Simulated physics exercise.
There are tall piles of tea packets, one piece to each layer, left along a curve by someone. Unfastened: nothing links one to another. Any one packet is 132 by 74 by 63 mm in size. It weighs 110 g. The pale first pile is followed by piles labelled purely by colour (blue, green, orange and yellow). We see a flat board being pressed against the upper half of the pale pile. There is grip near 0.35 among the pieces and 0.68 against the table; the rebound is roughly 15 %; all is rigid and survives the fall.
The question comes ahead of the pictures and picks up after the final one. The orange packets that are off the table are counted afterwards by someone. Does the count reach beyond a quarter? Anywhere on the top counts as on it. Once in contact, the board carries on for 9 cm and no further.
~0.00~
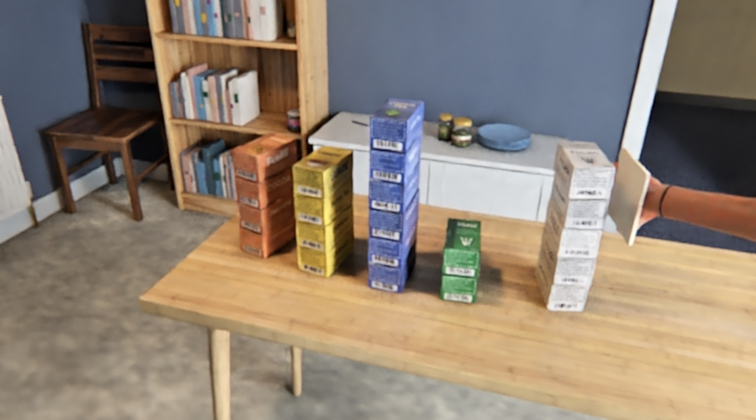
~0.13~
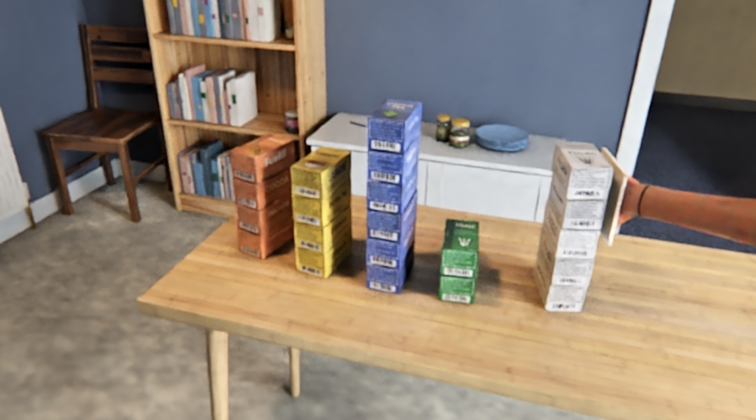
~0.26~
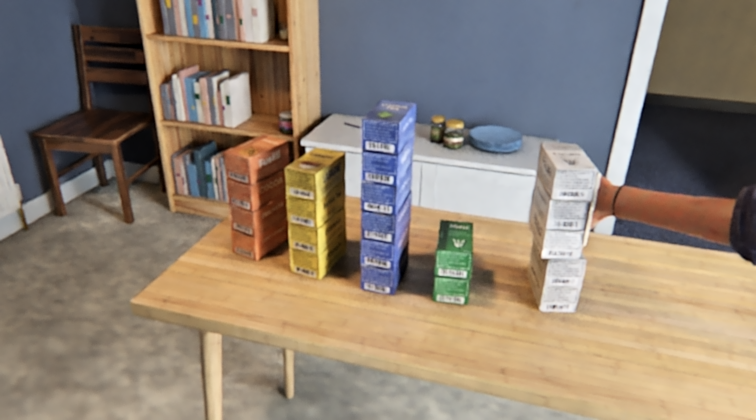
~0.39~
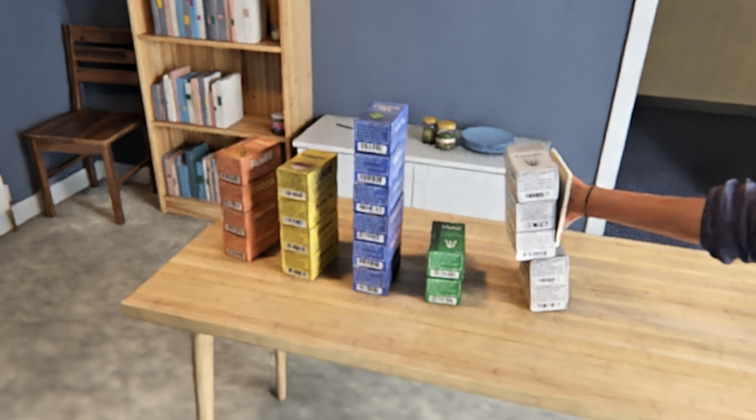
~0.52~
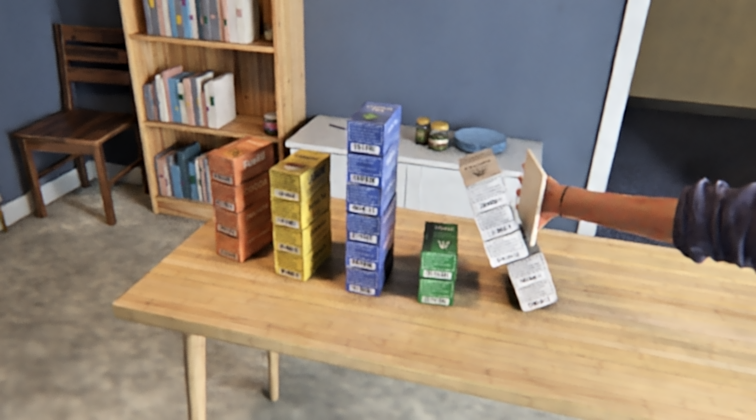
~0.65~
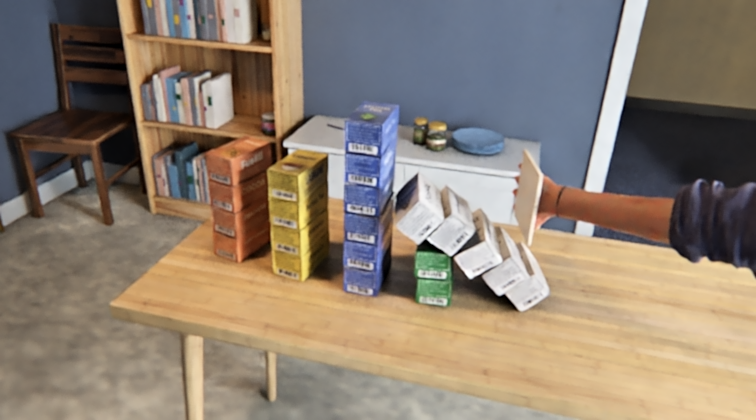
No.
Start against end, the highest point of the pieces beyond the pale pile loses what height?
I'd put it at around 0 cm.
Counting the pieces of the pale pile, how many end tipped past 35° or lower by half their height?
The answer is 5 of the pale ones.
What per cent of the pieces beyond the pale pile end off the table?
The share is about 0 in a hundred.
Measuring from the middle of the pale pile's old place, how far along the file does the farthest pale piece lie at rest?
Some 30 centimetres along the file.
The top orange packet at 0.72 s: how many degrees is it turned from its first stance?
Some 0°.
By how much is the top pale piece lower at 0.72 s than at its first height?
Some 12 centimetres.
After 0.72 s, 5 of the pale pile down; none of the 4 orange packets off the table (0 of 16 in all colours); top orange packet unmoved.
At rest (2.2 s), 5 of the pale pile down; none of the 4 orange packets off the table (0 of 16 in all colours); top orange packet unmoved; top green packet shifted 16 mm. That is 0 per cent. As the last picture would show them, middles, top orange packet near (240, 160), top green packet near (429, 250).
